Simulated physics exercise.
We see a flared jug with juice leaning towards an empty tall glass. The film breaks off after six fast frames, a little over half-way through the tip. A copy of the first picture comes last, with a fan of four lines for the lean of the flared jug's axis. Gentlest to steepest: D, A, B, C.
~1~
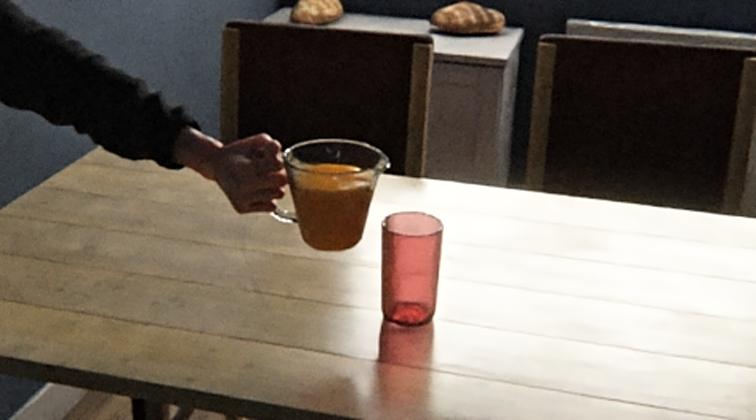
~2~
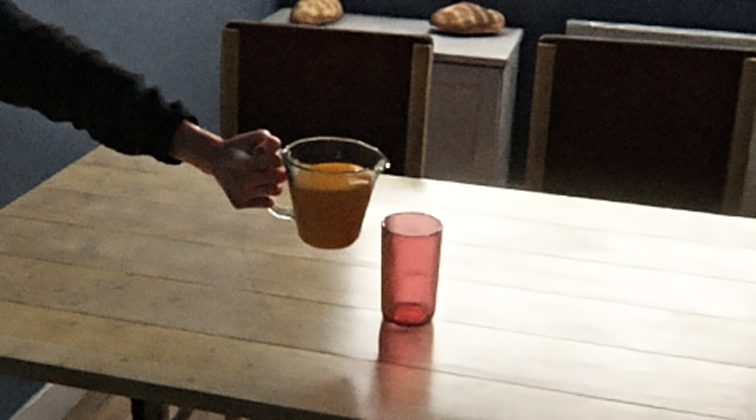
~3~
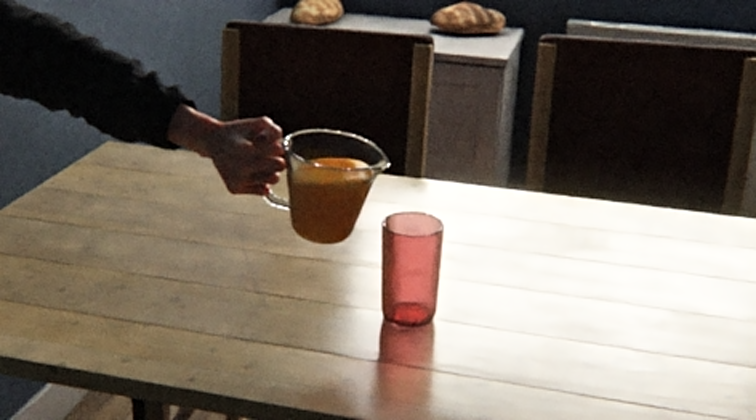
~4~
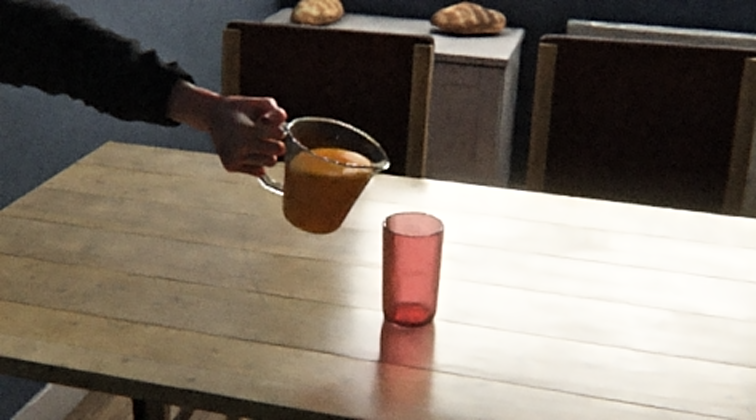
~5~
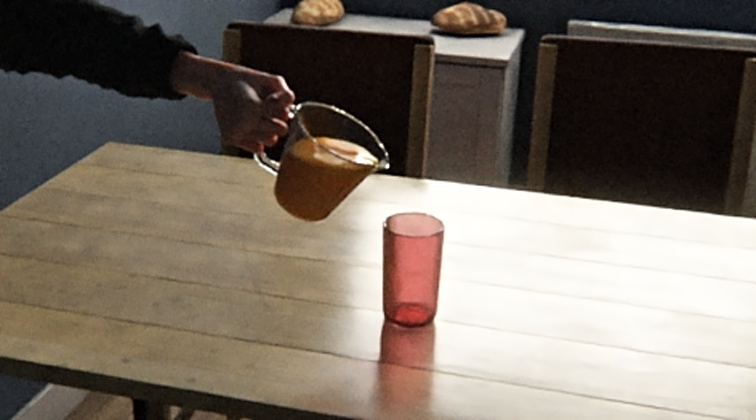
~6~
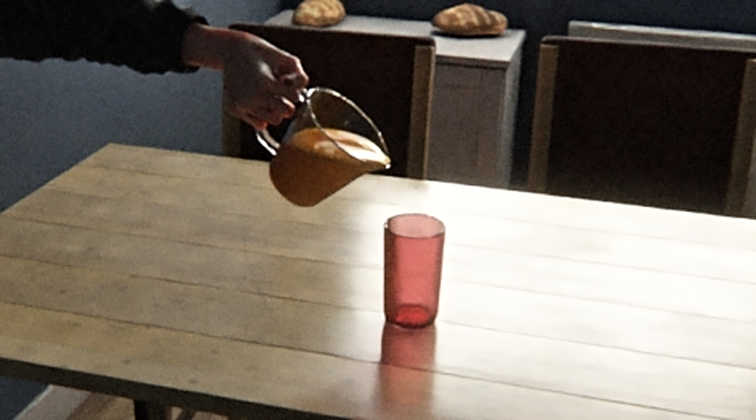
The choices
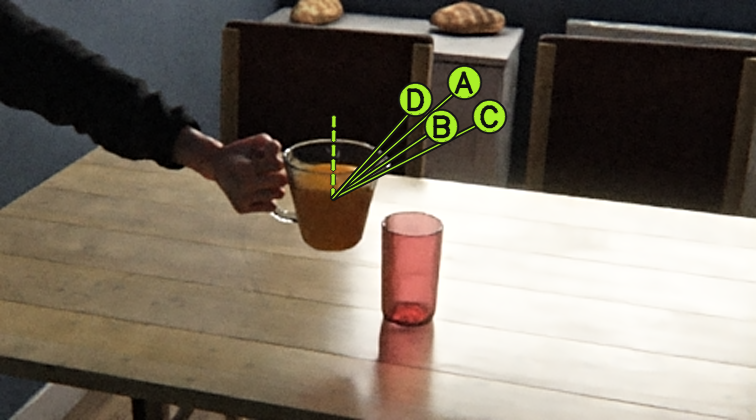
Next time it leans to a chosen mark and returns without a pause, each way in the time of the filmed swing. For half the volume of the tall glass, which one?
It is C.
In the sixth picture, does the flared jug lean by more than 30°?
Yes.
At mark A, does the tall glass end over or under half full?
Under.
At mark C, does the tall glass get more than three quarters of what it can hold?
No, it does not.
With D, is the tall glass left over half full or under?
Under.
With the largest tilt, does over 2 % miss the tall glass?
No.
In lime, A at (452, 94); B at (426, 135); C at (475, 126); D at (407, 115).
If A is chosen, the tall glass ends with about 22 % of what it can hold.
If B is chosen, the tall glass ends with about 35 % of what it can hold.
If C is chosen, the tall glass ends with about 49 % of what it can hold.
If D is chosen, the tall glass ends with about 12 % of what it can hold.
